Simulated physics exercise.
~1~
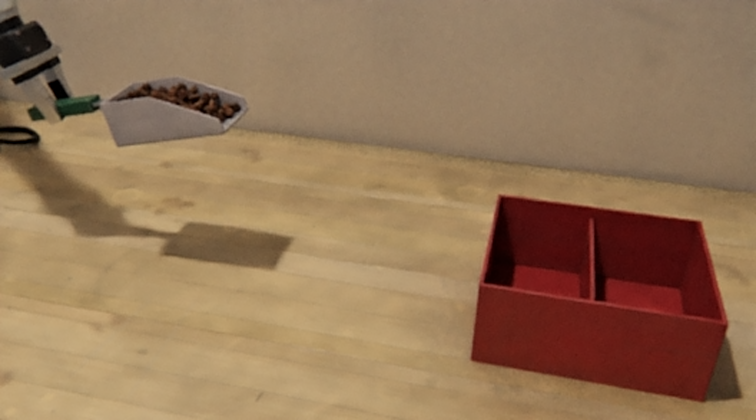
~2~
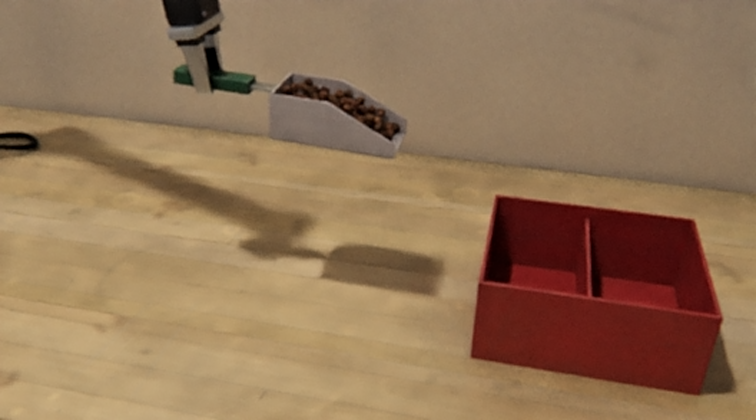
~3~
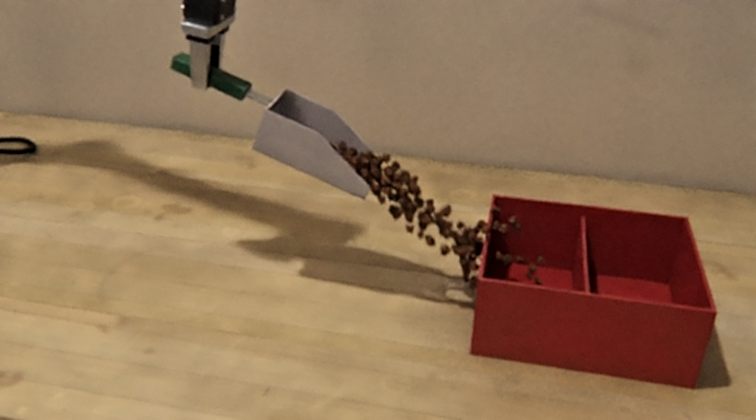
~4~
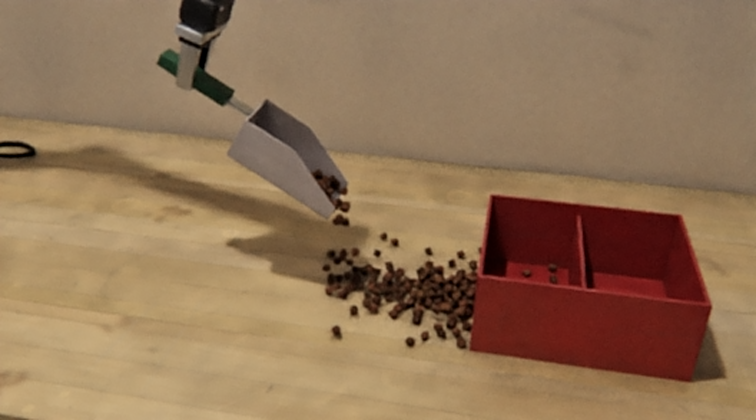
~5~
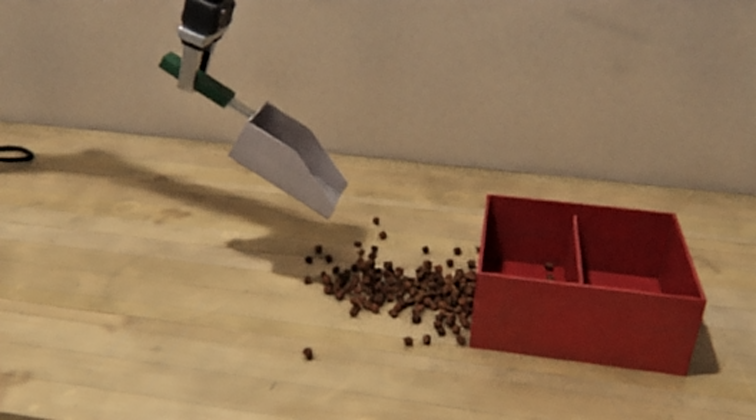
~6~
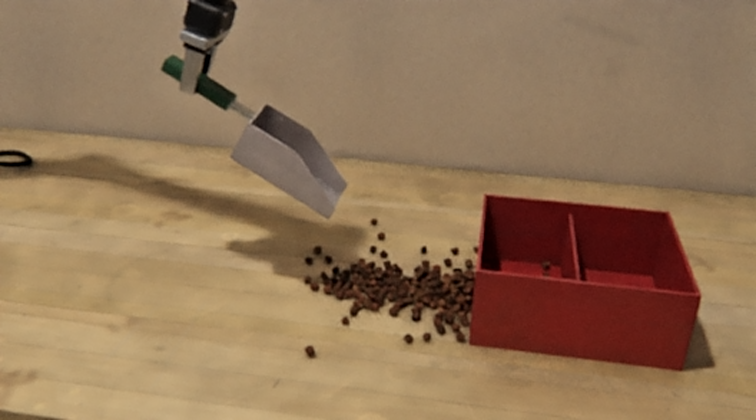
Robot arm carrying a scoop of brown pellets rightward and tipping it, spilling most onto the table beside a divided red box.
